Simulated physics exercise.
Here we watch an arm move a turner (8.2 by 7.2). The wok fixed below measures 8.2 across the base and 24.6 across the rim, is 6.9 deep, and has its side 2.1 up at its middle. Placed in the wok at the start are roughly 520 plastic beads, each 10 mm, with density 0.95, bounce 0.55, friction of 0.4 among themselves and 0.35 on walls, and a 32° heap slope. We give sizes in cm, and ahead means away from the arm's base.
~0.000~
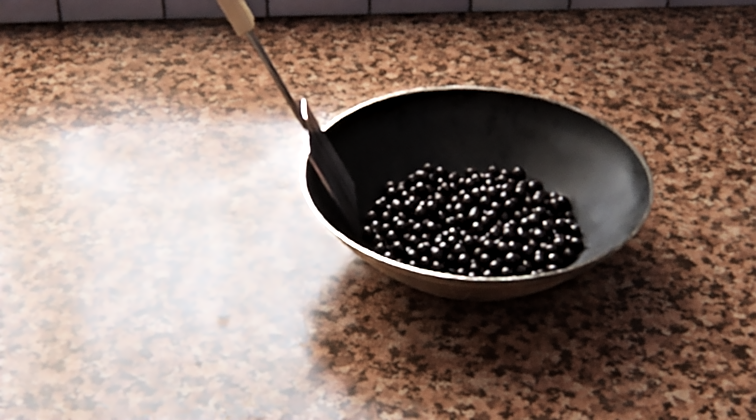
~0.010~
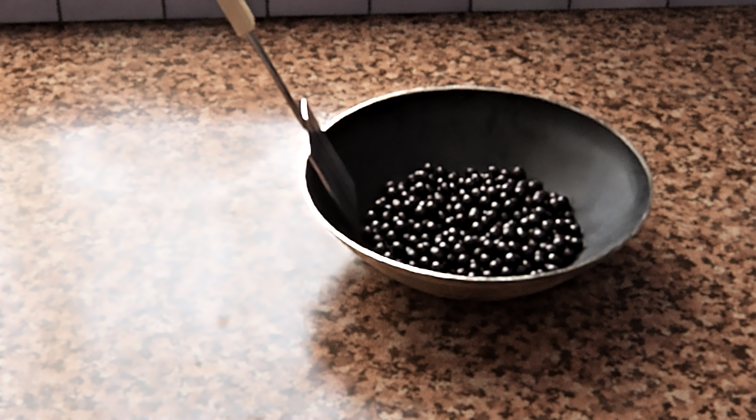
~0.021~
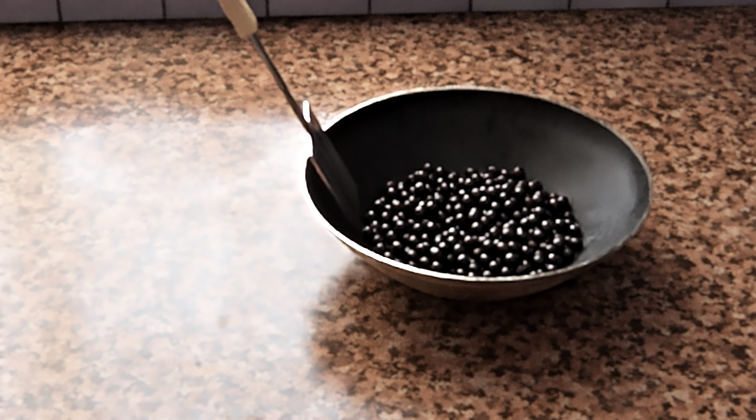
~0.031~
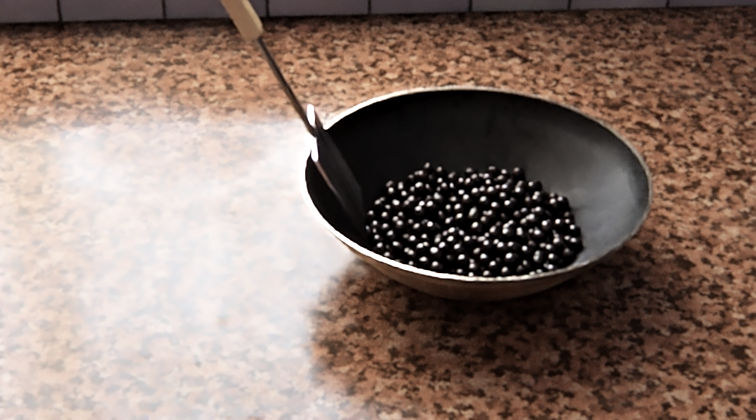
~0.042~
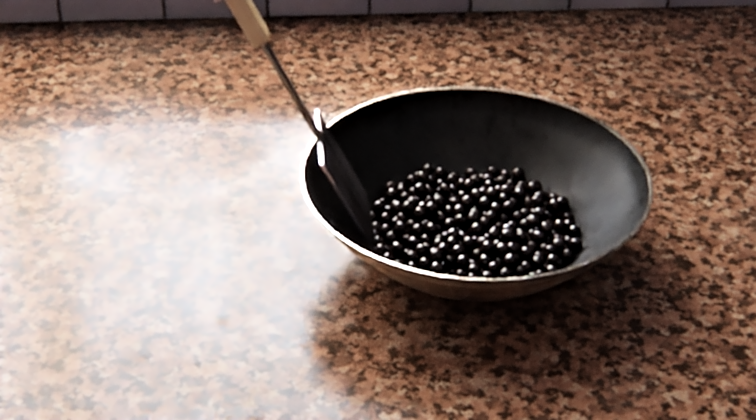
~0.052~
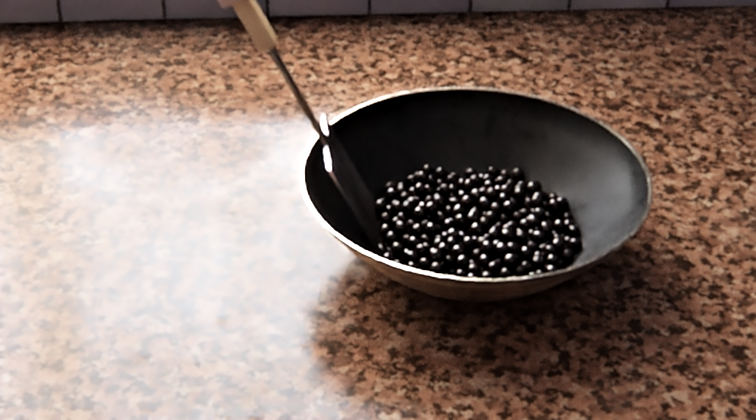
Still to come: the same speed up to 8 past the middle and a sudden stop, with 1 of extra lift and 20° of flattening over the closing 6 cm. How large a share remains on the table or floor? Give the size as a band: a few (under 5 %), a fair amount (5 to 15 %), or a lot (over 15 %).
A fair amount, between 5 and 15 %.
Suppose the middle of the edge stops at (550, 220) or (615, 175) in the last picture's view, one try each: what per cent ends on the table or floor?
About 0 and 35 per cent.
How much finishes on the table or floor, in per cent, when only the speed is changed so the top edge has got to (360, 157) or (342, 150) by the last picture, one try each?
That comes to some 45 and some 25 percent, in that order.
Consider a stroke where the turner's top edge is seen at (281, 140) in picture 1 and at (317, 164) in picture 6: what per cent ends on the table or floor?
About 25 per cent.
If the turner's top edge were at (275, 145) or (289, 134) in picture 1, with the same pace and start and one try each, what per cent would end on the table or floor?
About 5 and 5 per cent.
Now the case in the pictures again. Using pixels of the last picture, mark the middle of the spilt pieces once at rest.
Near (705, 237) in the last picture.
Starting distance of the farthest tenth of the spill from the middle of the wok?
It comes to about 30 cm.
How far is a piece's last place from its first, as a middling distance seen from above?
The value is roughly 5 cm.
By 0.18 s, sloping 64°, highest piece 4 above the table; 515 in the wok.
By 0.30 s, sloping 57°, highest piece 7 above the table; 515 in the wok.
By 0.56 s, sloping 44°, highest piece 8 above the table; 474 in the wok, 38 on the table or floor, 3 on the blade or in flight.
By 1.61 s, sloping 44°, highest piece 8 above the table; 473 in the wok, 42 on the table or floor.
Final count, 473 in the wok, 42 on the table or floor. That is 8 % on the table or floor.
